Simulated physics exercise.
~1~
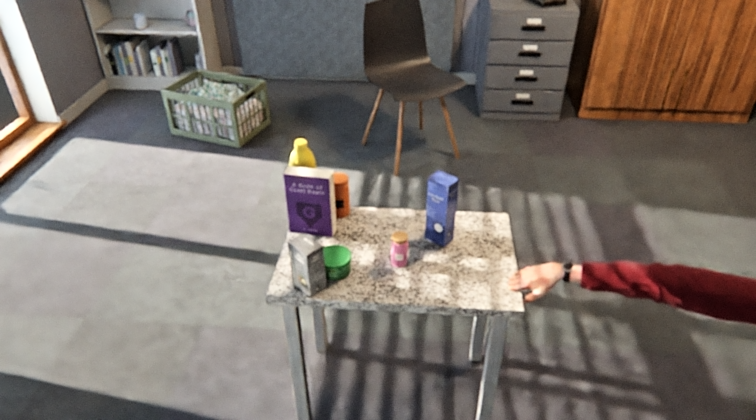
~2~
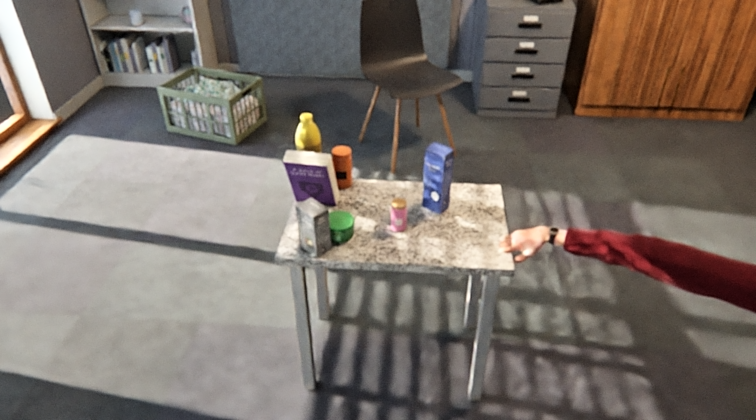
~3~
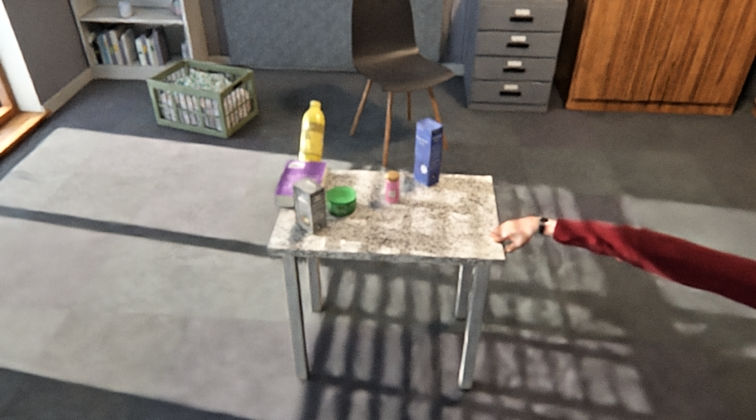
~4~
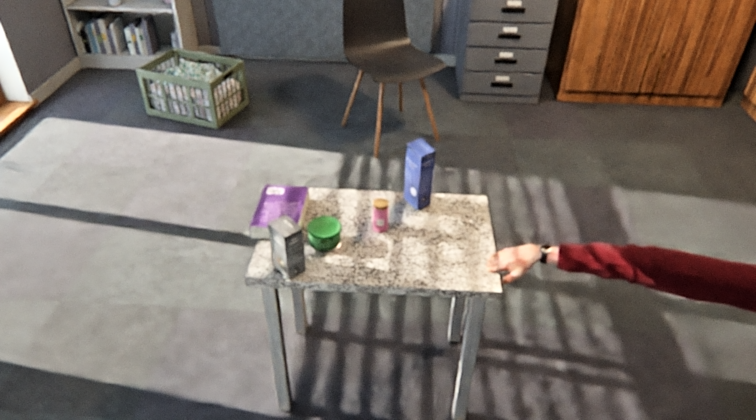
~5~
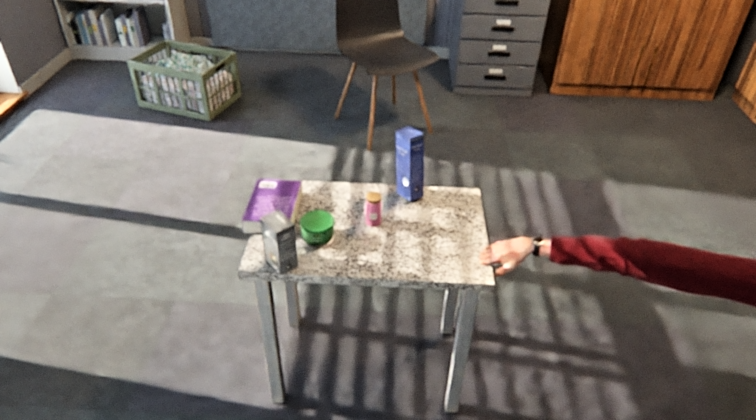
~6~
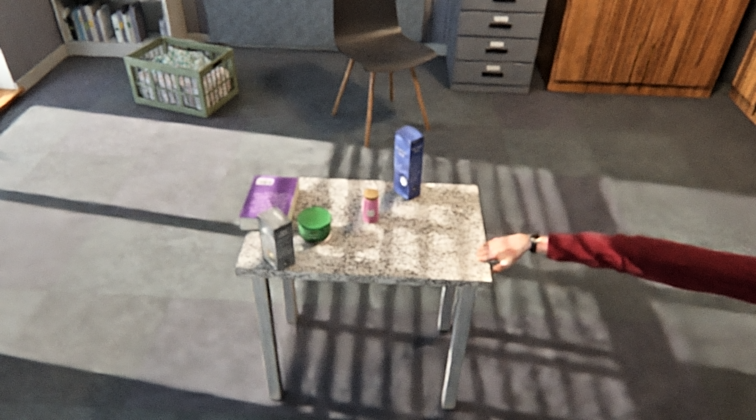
A speckled side table, gripped at its right edge by a hand in a red sleeve, stands on a grey floor in a sunlit room, seen from above, with a chair, drawers and a green basket behind. On it are a purple book, yellow bottle, orange jar, blue carton, pink shaker, green tub and grey packet. The table is shoved away and the book tips backward. The bottle and jar go off the far side as the book falls flat. The table then comes back toward us and settles, with the book lying down and the carton, shaker, tub and packet upright.
